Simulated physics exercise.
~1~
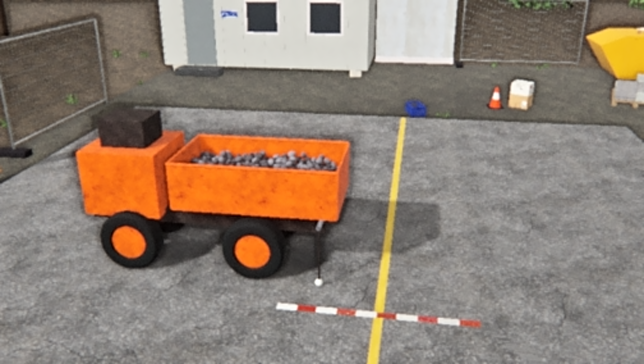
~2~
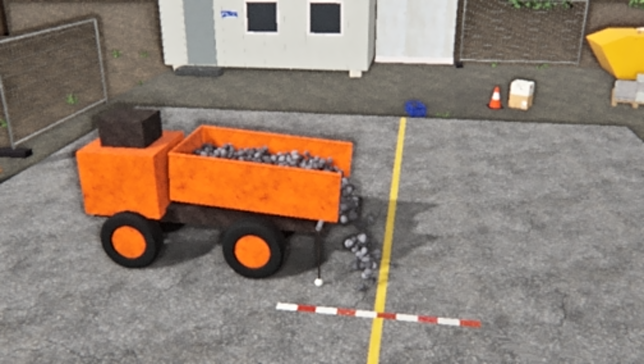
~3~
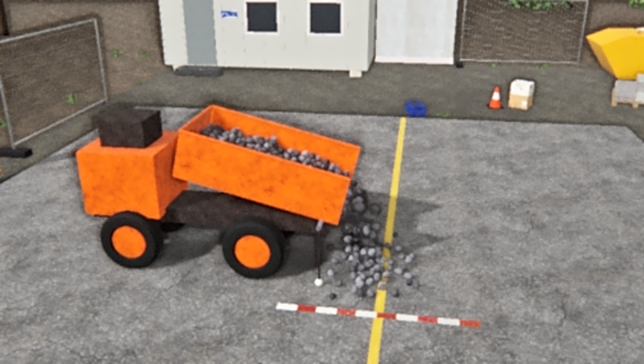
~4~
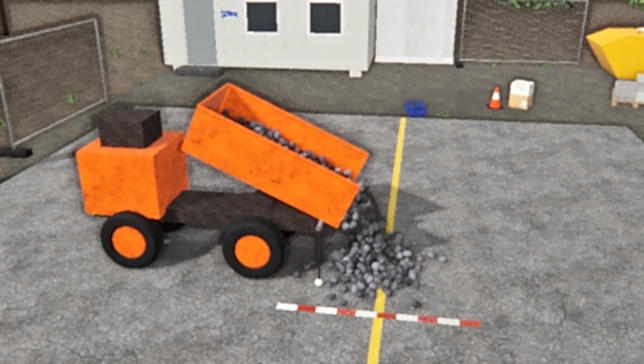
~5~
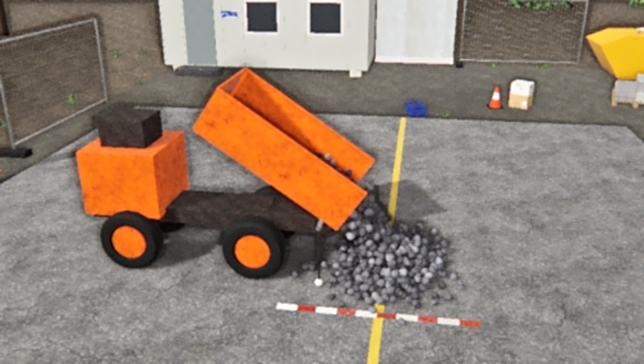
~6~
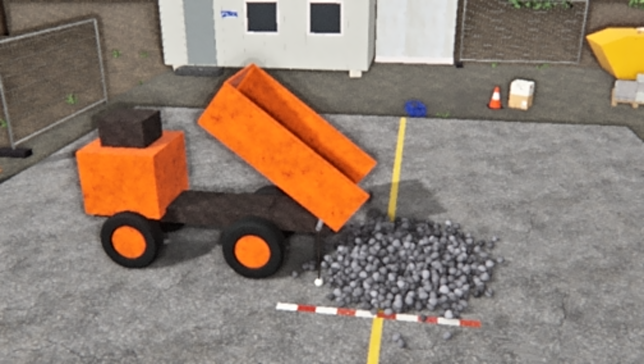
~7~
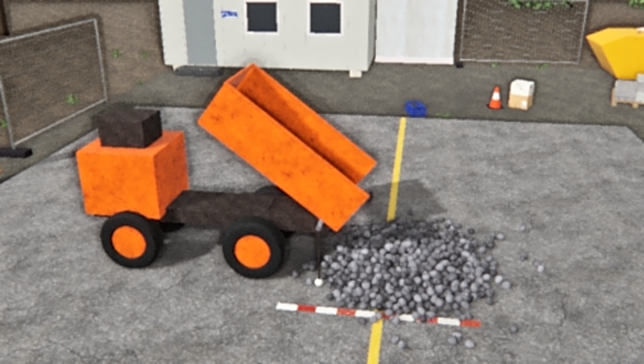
Orange tipper truck raising its bed and pouring grey stones rightward into a spreading heap across a yellow line, bed staying raised.
